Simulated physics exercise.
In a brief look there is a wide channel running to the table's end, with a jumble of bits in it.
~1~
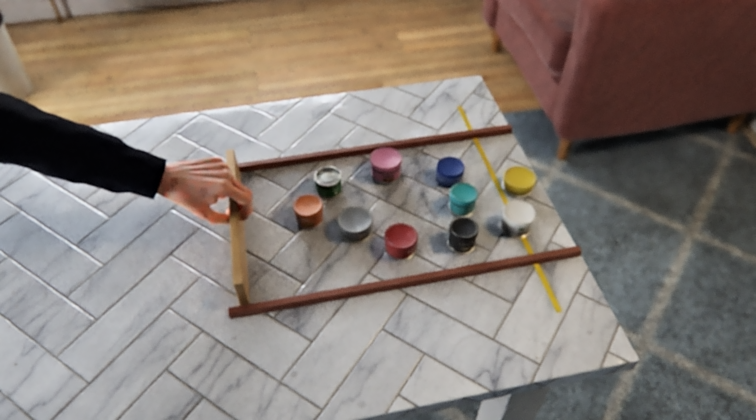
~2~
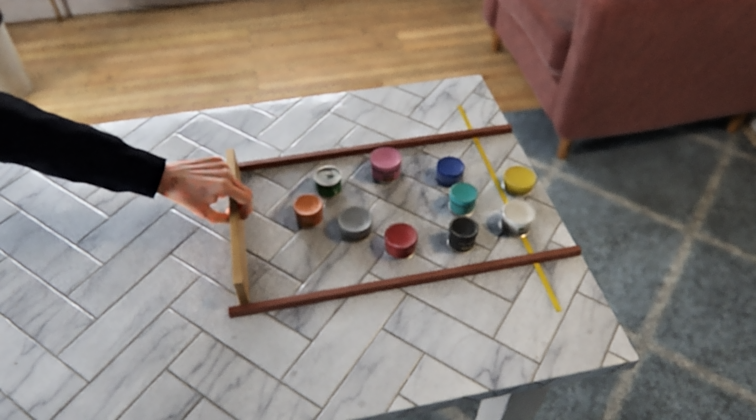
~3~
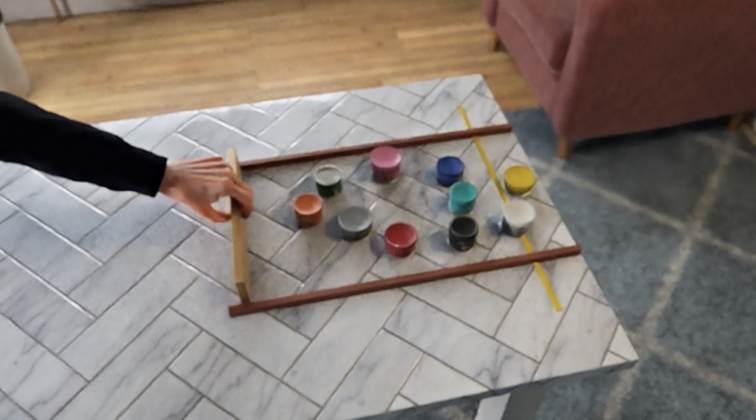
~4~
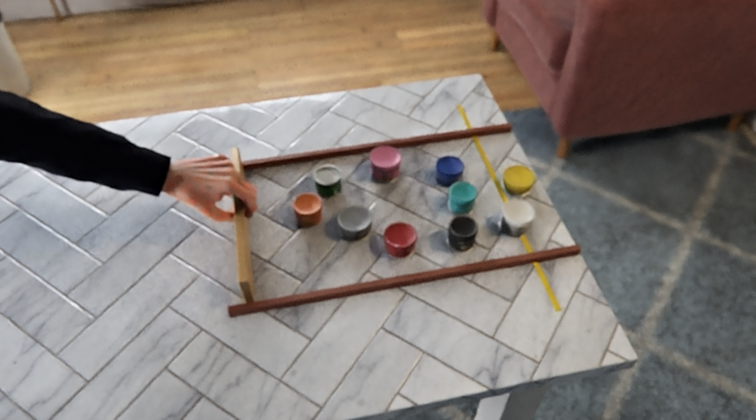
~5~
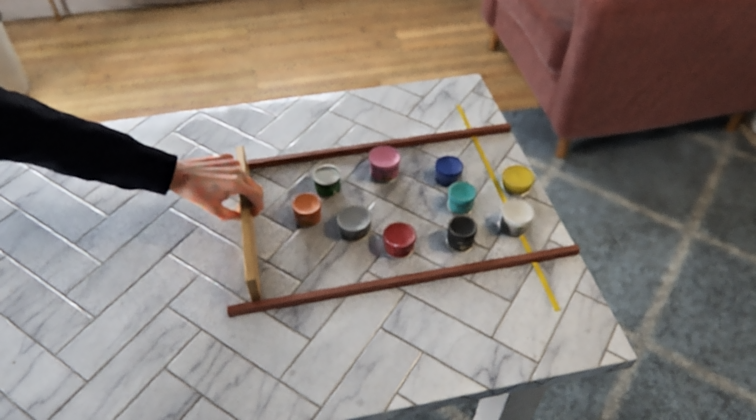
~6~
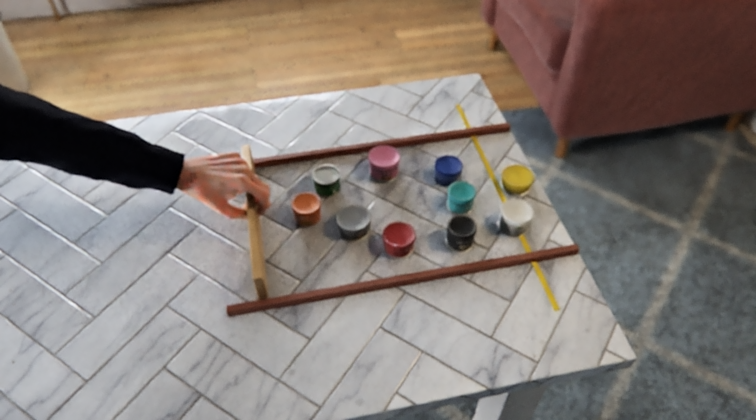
A hand in a black sleeve slid a wooden board slightly to the right between two dark red rails on a marble-patterned table, while the colourful little pots and the yellow tape stayed put.
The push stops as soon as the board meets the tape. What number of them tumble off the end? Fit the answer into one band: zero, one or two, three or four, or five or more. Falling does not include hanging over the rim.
I would say one or two.
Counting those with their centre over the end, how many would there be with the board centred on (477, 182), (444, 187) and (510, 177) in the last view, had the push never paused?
0; 0; 5.
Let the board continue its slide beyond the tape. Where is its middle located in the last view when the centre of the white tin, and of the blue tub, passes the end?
White tin: (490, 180); blue tub: (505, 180).
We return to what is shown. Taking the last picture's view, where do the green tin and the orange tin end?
In the last picture, roughly (499, 156) and (511, 176).
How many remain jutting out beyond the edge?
I count 3 overhanging.
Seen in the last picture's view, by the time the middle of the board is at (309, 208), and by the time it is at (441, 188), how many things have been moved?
1 by the first point, 9 by the second.
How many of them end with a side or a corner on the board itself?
That makes 5.
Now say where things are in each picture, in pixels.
The first frame shows yellow pot (519, 182); white tin (517, 220); turquoise tin (463, 200); board (237, 222); tape (501, 193).
The second frame shows white tin (517, 219); pink tin (386, 166).
The third frame shows turquoise tin (463, 199); red tin (401, 241).
The fourth frame shows yellow pot (518, 181); grey tin (355, 223).
The fifth frame shows white tin (516, 218); board (248, 219).
The sixth frame shows yellow pot (517, 180); white tin (515, 218); turquoise tin (461, 199); board (254, 217); tape (499, 191).
Early on, none off yet; yellow pot at rest near (517, 180); white tin at rest near (515, 218); turquoise tin at rest near (461, 199).
A while later, none off yet; yellow pot travelled a little near (523, 176); white tin travelled about its own width near (545, 210); turquoise tin travelled well along near (503, 186).
Finally, the number that fall off is one or two; lost, white tin and yellow pot.
